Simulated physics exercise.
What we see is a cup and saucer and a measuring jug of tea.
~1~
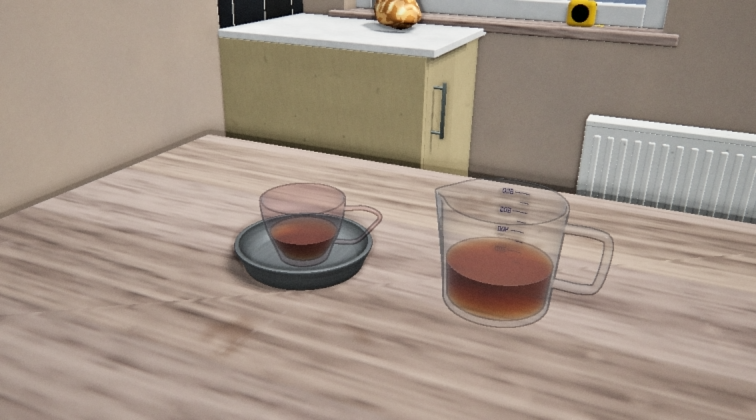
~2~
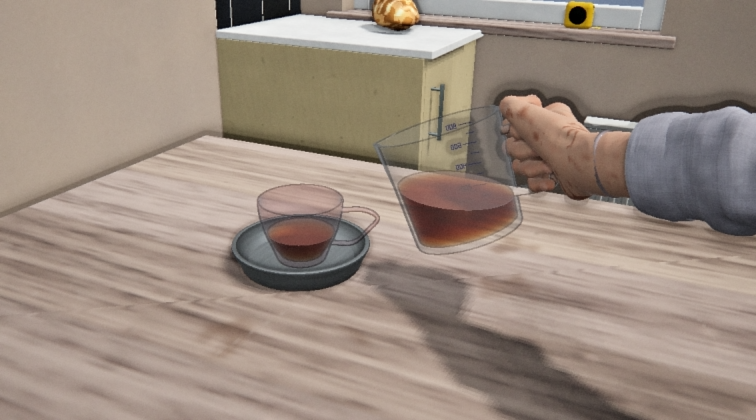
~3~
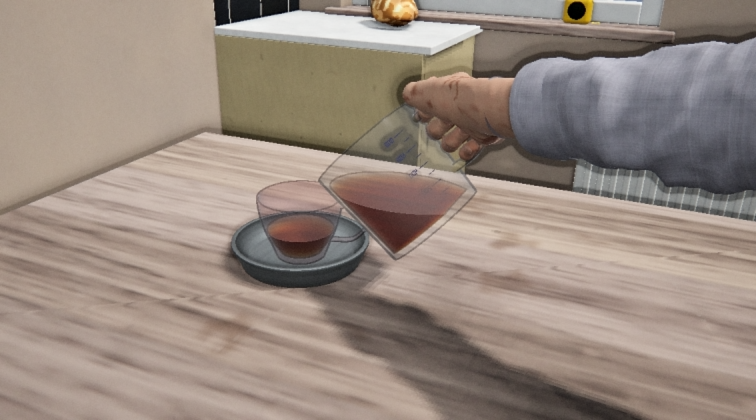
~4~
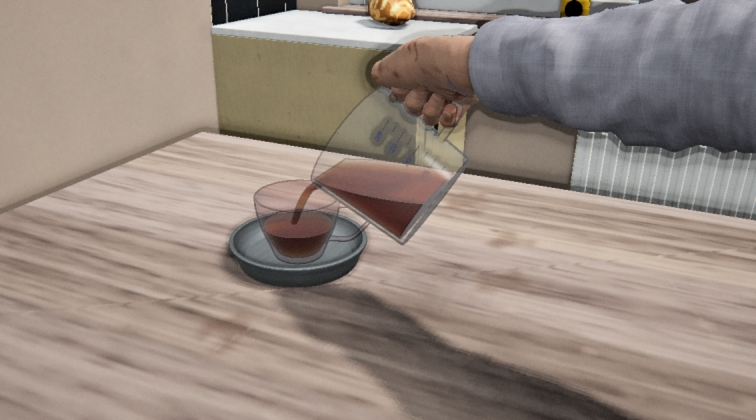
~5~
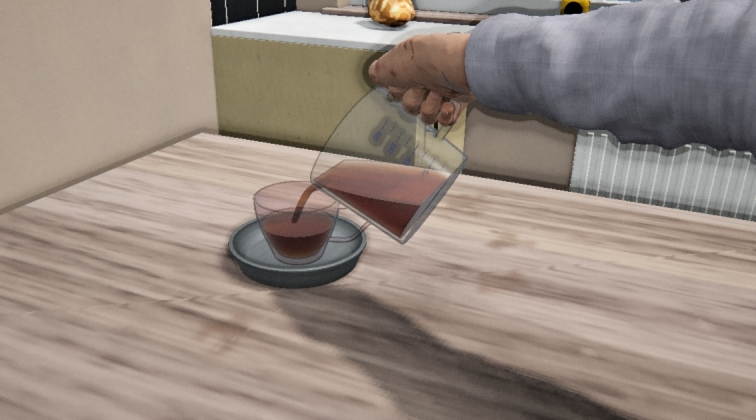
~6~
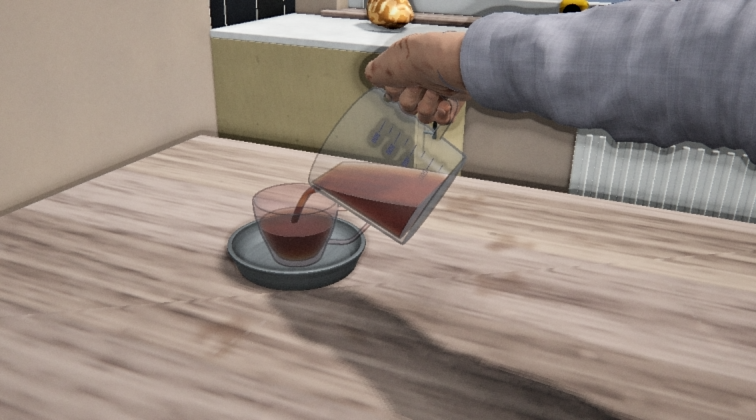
At the start, a glass cup of tea sits on a dark saucer to the left of a glass measuring jug of tea on a wooden table. A hand lifts the jug, carries it left and tilts it over the cup. Tea streams into the cup, and its level rises.
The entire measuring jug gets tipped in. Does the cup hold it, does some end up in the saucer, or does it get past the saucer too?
Some ends up in the saucer.
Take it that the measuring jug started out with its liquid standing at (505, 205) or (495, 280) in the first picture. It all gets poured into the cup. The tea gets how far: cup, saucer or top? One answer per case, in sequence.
As listed: Past the saucer, cup only.
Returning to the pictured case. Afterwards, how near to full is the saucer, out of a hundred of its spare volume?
The saucer ends up around 40 per cent full.
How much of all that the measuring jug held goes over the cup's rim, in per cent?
That's around 30 percent.
Soon after, the cup is nearly full; the saucer is dry.
Later, the cup is full to the brim; the saucer is wet, with room to spare.
In the end, the cup is full to the brim; the saucer is wet, with room to spare.
